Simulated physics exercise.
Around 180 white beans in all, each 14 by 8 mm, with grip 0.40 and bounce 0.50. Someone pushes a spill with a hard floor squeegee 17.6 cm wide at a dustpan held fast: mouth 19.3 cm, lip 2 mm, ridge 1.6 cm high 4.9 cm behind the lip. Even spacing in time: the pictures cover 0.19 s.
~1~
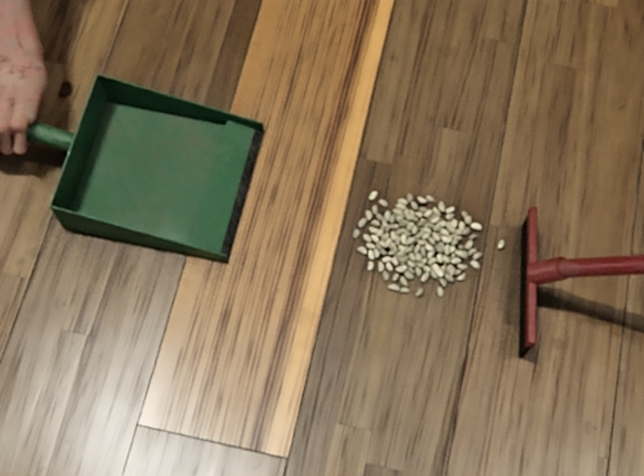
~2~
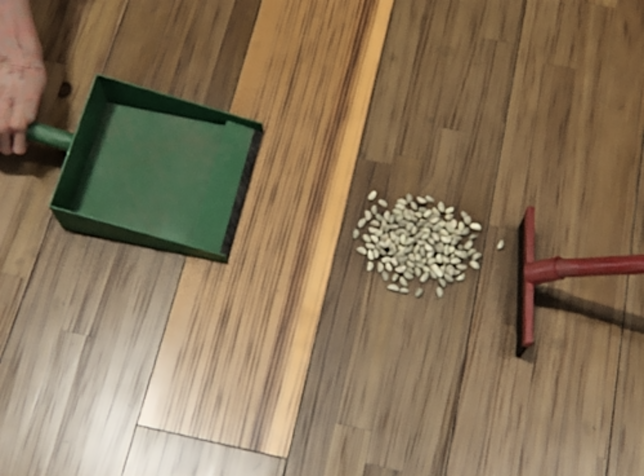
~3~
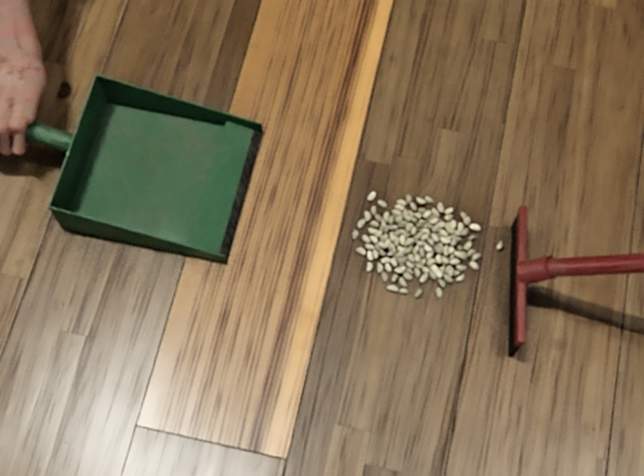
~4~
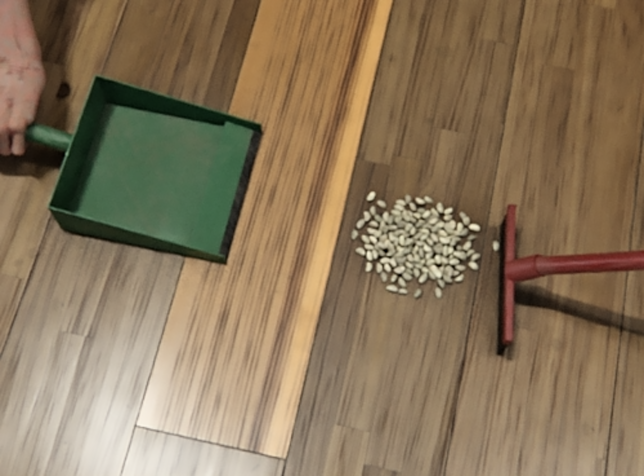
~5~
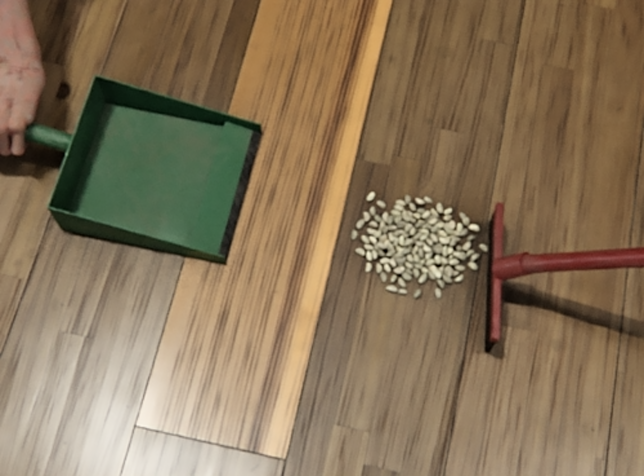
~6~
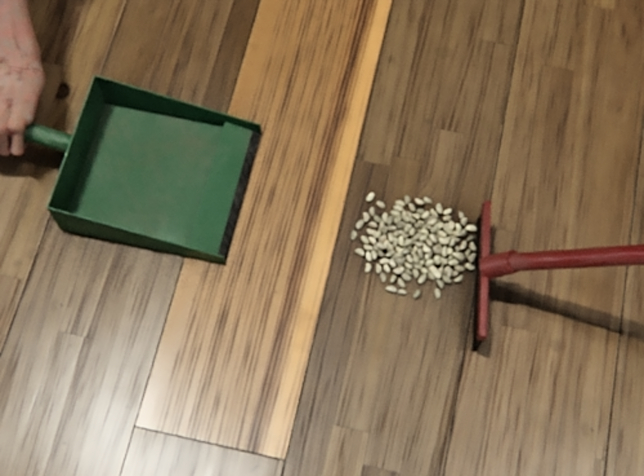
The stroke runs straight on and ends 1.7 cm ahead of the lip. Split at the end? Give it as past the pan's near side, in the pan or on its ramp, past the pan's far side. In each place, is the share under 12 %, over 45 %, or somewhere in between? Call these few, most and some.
I would put it this way: Past the pan's near side some, in the pan or on its ramp some, past the pan's far side few.
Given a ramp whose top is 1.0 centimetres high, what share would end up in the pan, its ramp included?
About 30 %.
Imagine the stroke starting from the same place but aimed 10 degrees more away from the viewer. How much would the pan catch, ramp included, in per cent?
Estimate: 30 % in pan or on ramp.
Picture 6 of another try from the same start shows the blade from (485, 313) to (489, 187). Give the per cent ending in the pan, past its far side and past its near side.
Pan: 5, far side: 15, near side: 5.
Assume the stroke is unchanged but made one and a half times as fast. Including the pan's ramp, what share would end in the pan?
It would be around 30 per cent.
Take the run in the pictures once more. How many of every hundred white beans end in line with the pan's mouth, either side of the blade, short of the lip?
I'd say close to 55 per cent of them.
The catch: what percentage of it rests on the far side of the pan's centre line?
Something like 10 per cent of the catch.
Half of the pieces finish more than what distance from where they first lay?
24 cm, roughly.
Then, 0.37 s after the last picture, middle of the blade 18 cm from the lip; 0 % over the lip, far side 0 %, near side 10 %.
Then, 0.62 s after the last picture, middle of the blade 9 cm from the lip; 0 % over the lip, far side 5 %, near side 15 %.
Then, 0.97 s after the last picture, middle of the blade 3 cm from the lip; 25 % over the lip, far side 5 %, near side 20 %.
In the end, near side 20 %, pan 25 %, far side 5 %, in front of the lip or behind the blade 55 %.
